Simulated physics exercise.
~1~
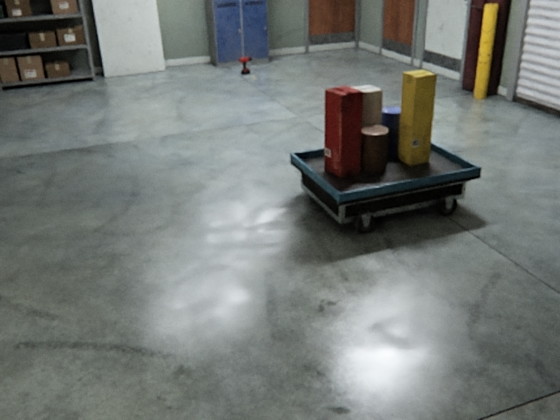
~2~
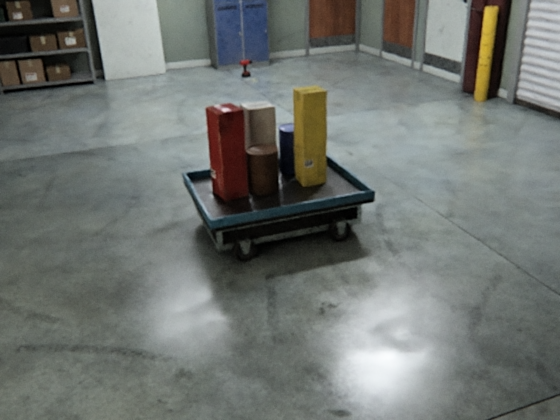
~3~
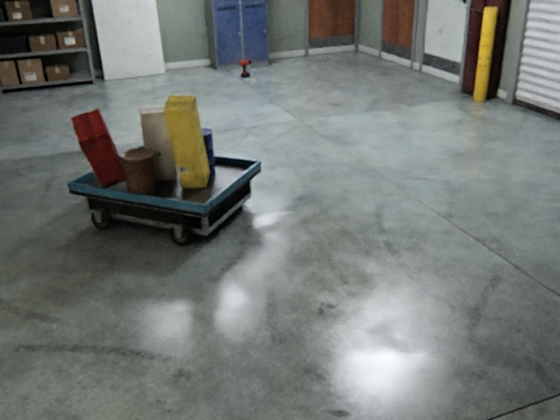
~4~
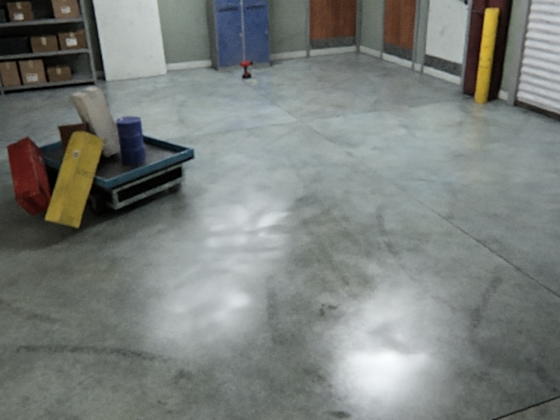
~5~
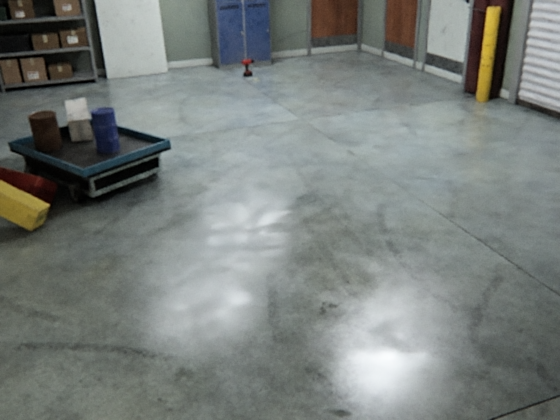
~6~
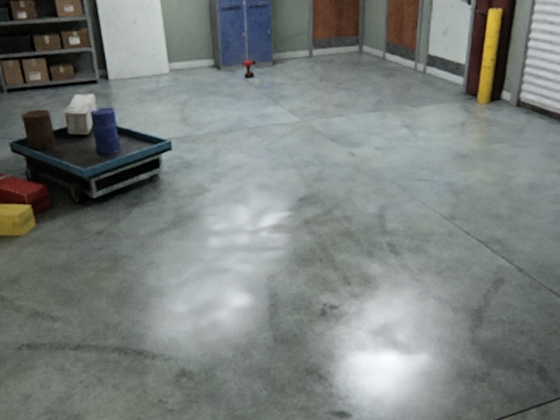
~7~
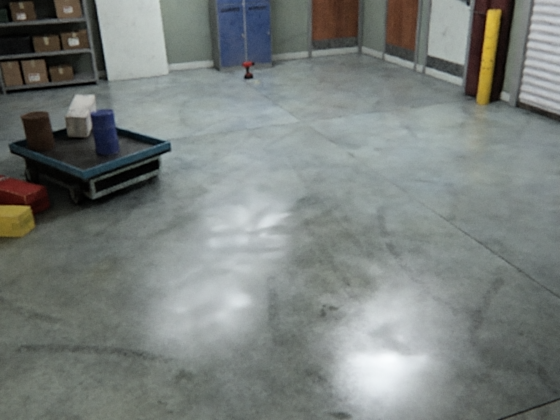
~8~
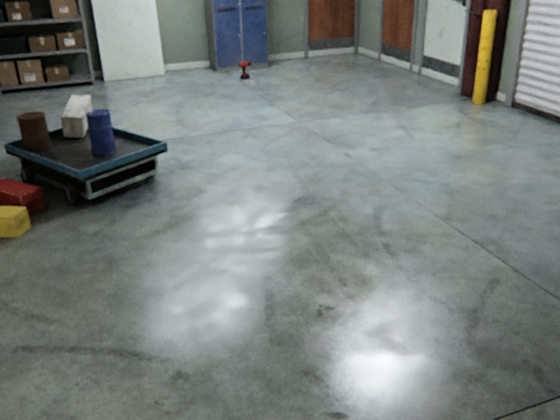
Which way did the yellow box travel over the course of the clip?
The yellow box travelled to the left, first riding on the cart and then falling off onto the floor at the left side.
